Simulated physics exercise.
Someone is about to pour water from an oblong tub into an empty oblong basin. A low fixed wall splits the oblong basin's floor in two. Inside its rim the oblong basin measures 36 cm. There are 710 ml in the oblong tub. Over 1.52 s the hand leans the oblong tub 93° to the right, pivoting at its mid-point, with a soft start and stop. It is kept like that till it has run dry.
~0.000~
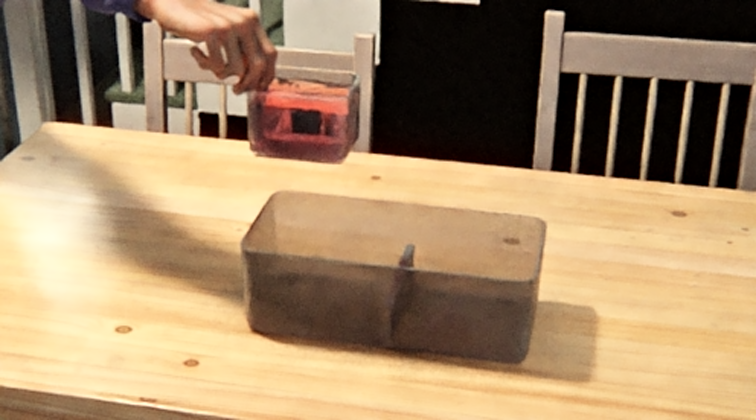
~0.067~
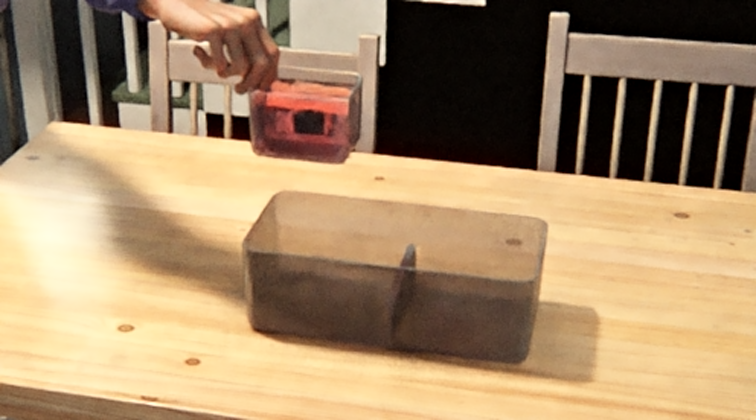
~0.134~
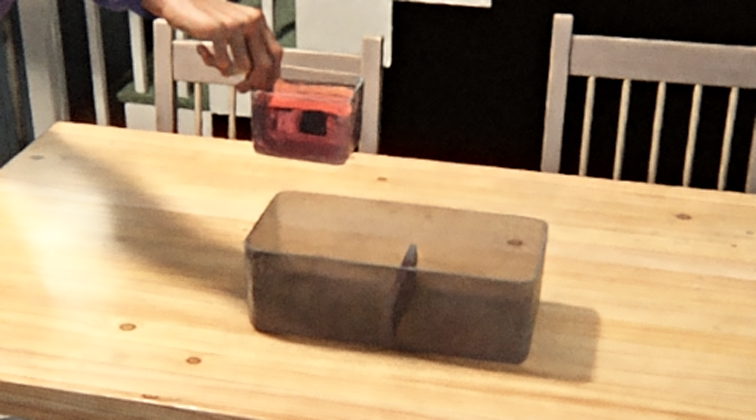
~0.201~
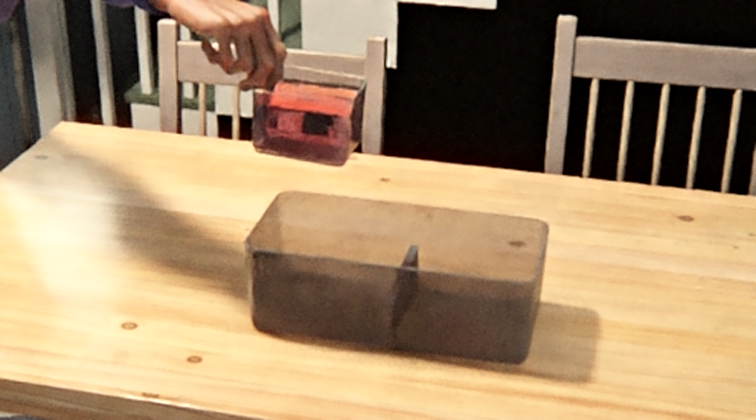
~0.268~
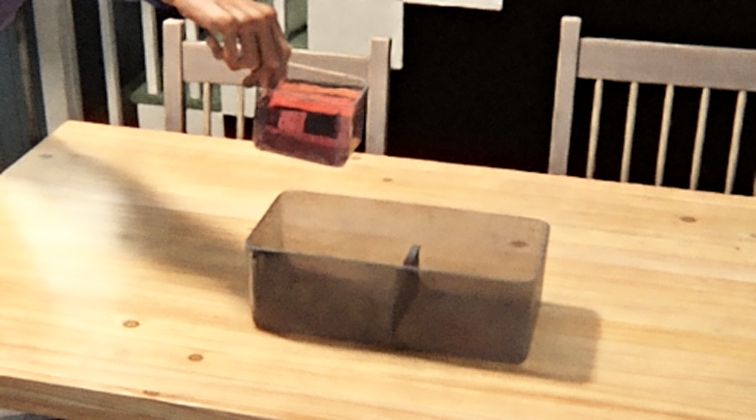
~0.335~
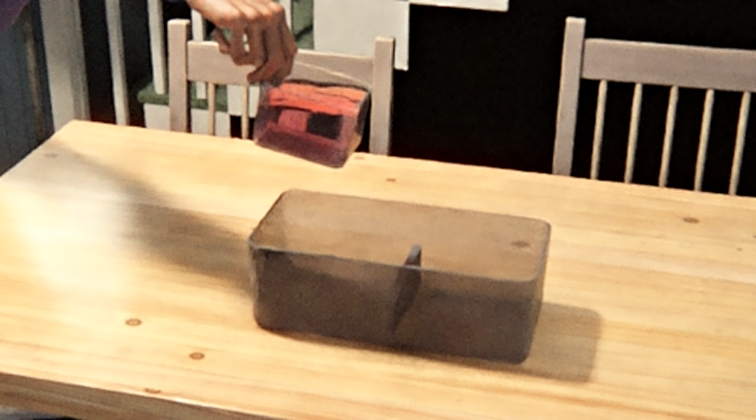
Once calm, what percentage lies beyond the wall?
Roughly 69 per cent is past the wall.
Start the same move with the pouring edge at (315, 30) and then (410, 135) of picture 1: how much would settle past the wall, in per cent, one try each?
In turn about 45 and 95 per cent.
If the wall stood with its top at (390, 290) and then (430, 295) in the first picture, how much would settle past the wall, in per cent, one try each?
In turn about 80 and 45 per cent.
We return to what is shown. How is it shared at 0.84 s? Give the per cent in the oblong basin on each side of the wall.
Some 2 per cent left and 8 right.
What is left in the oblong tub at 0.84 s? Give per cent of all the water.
Near 68 in a hundred.
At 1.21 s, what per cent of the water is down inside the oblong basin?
Some 66 per cent.
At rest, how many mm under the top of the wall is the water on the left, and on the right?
Some 52 mm on the left and 40 mm on the right.
By 0.84 s the tilt is 54° and 69 per cent is still to pour, 2 is left of the wall and 8 right of it.
By 1.21 s the tilt is 84° and 22 per cent is still to pour, 3 is left of the wall and 63 right of it.
By 1.60 s the tilt is 93° and 6 per cent is still to pour, 22 is left of the wall and 69 right of it.
By 2.02 s the tilt is 93° and 2 per cent is still to pour, 27 is left of the wall and 69 right of it.
At rest 29 per cent lies left of the wall, 69 right of it and 1 outside.
